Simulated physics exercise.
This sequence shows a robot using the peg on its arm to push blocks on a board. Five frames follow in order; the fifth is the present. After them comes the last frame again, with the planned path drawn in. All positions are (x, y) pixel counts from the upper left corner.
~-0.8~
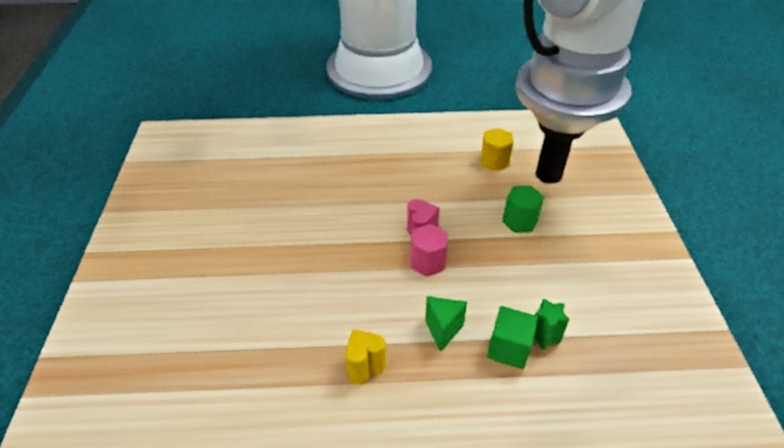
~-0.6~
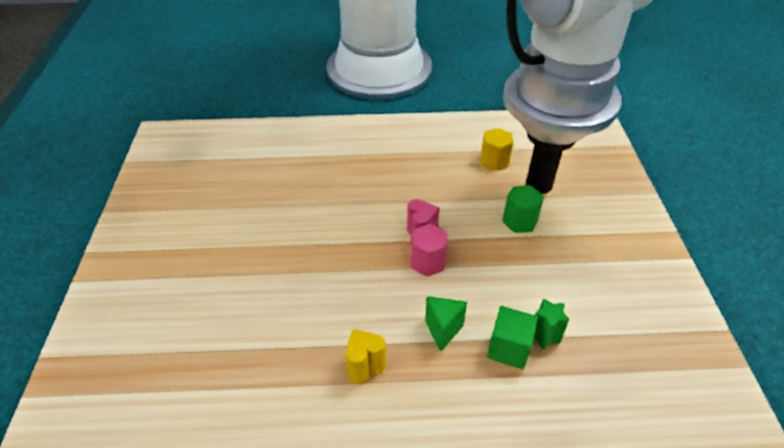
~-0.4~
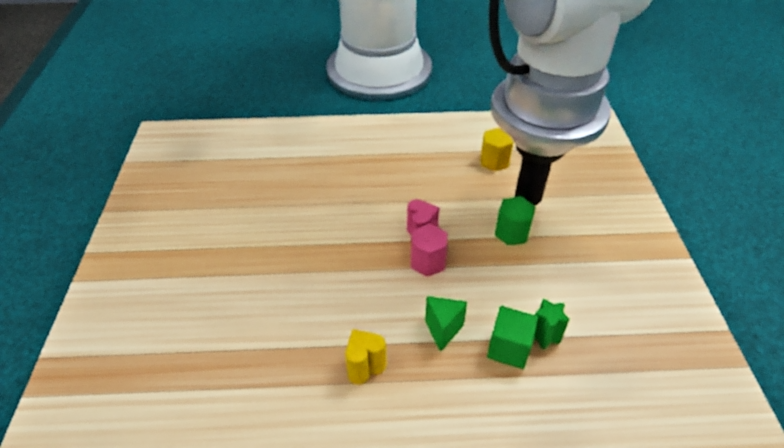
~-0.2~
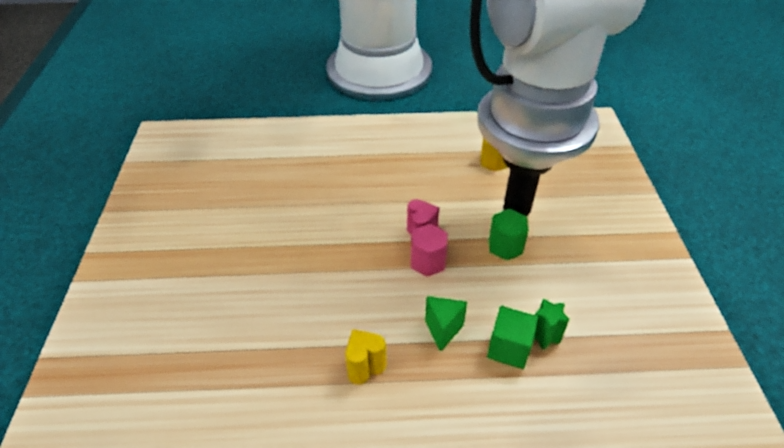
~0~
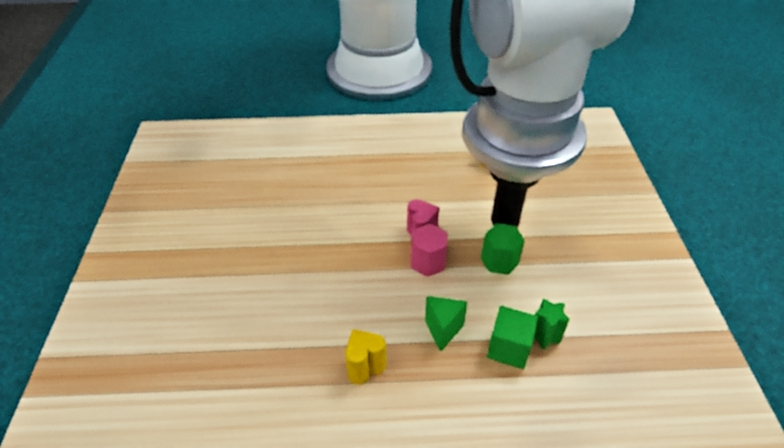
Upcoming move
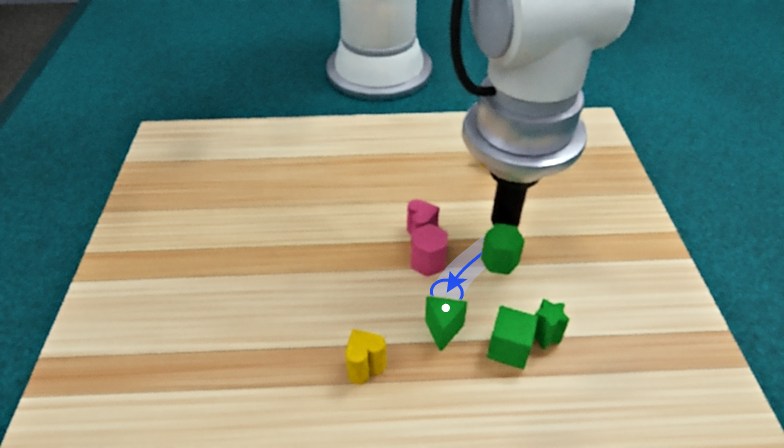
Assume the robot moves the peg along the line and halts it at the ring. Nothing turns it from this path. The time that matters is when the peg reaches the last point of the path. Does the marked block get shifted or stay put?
It gets no push and keeps its place.
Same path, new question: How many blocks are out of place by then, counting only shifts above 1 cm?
It should be one, as far as I can tell.
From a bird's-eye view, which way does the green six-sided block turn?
From above, the green six-sided block will be seen to turn anti-clockwise.
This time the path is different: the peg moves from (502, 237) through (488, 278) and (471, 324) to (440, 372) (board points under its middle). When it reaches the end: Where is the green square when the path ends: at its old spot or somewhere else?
Well, the green square shifts from its place.
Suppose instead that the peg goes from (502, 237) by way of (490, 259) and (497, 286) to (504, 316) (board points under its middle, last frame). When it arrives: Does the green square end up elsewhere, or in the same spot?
By the time the path is finished, it has moved at least a centimetre.
Drawn move, from (502, 237) over (472, 262) to (447, 292); the dot is on the green triangle.
What follows on the original path. Halfway along, peg at (475, 246); green six-sided block at (495, 262), turned 65° anticlockwise.
At the end, peg at (449, 277); green triangle still; green six-sided block at (490, 272), turned 120° anticlockwise.
